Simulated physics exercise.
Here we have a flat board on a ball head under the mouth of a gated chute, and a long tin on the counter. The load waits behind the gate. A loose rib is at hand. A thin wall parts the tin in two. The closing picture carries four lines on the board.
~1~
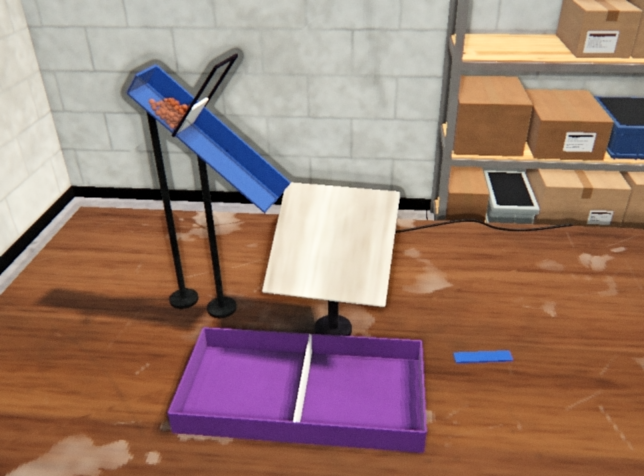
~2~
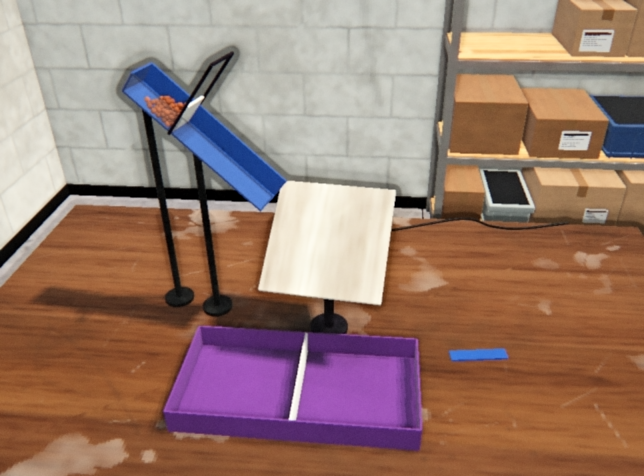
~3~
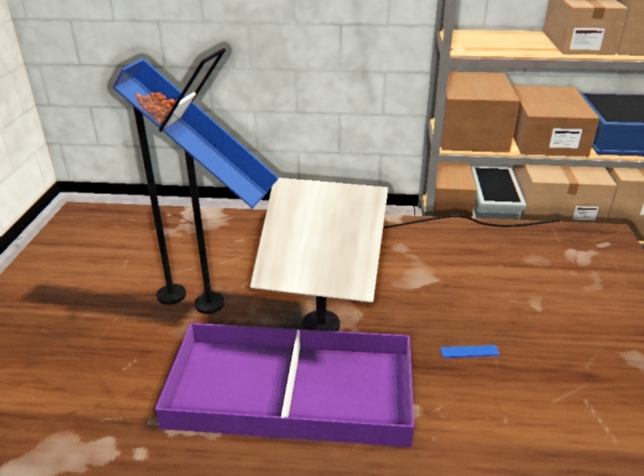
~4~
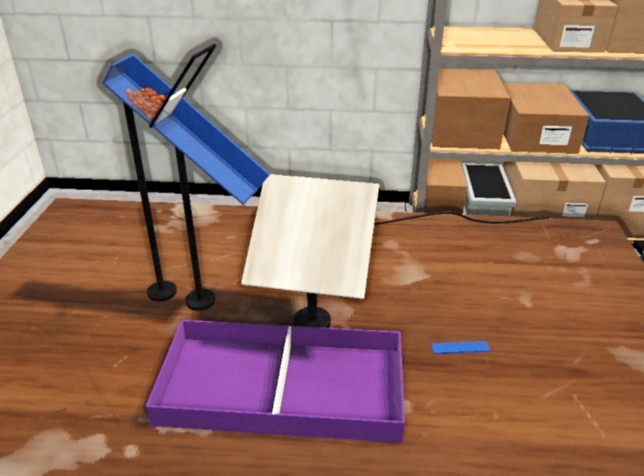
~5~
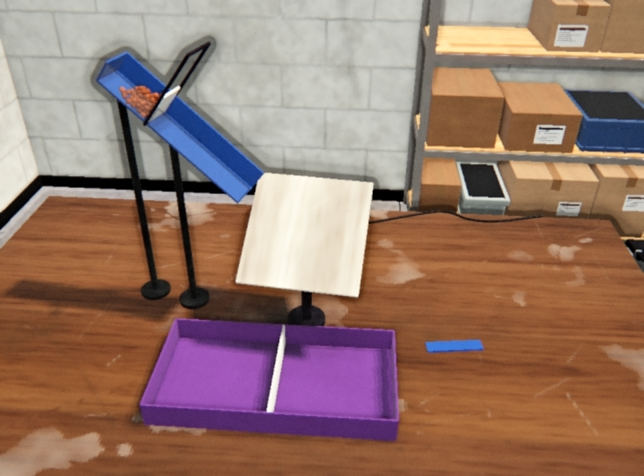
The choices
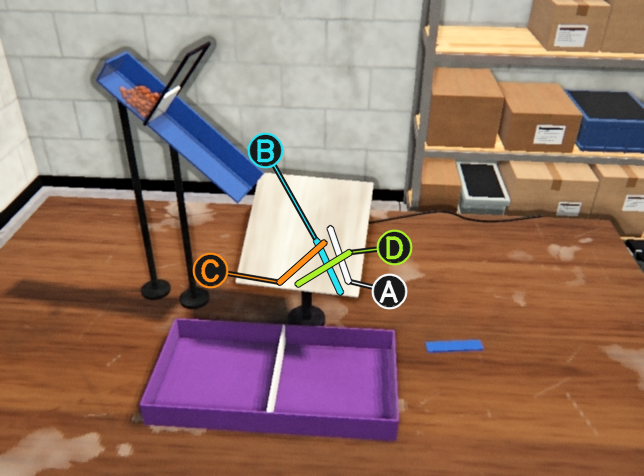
At first, a blue chute holds reddish pellets behind its closed gate, above a pale tilted board and a purple tin split by a thin white wall, with a blue strip to the right. The view then shifts slightly, so everything drifts left together, while the pellets and objects stay still.
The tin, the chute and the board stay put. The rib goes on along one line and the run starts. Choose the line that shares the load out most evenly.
Take D.
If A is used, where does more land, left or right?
The right half.
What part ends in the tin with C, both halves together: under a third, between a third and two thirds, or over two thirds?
It is over two thirds.
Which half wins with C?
Left.
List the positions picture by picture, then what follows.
The first frame shows load behind the gate at (176, 112), clay pellets; lip of the chute at (272, 205), sloping fairly steeply.
The second frame shows middle of the board at (329, 239), tilted fairly steeply; middle of its low edge at (318, 297); of its high edge at (338, 185).
The third frame shows front corners of the tin at (156, 409) and (413, 426); front end of its middle wall at (282, 417); gate still shut at (185, 102).
The fourth frame shows middle of the load at (153, 103); lip at (251, 197).
The fifth frame shows middle of the load at (147, 101); lip at (245, 196).
On the marked copy, line A from (330, 228) to (348, 281); line B from (316, 241) to (340, 292); line C from (324, 242) to (279, 282); line D from (349, 252) to (298, 284).
For line A, of what is caught, a small part in the left half, nearly all in the right.
For line B, of what is caught, a small part in the left half, nearly all in the right.
For line C, of what is caught, nearly all in the left half, a small part in the right.
For line D, of what is caught, about half in the left half, about half in the right.
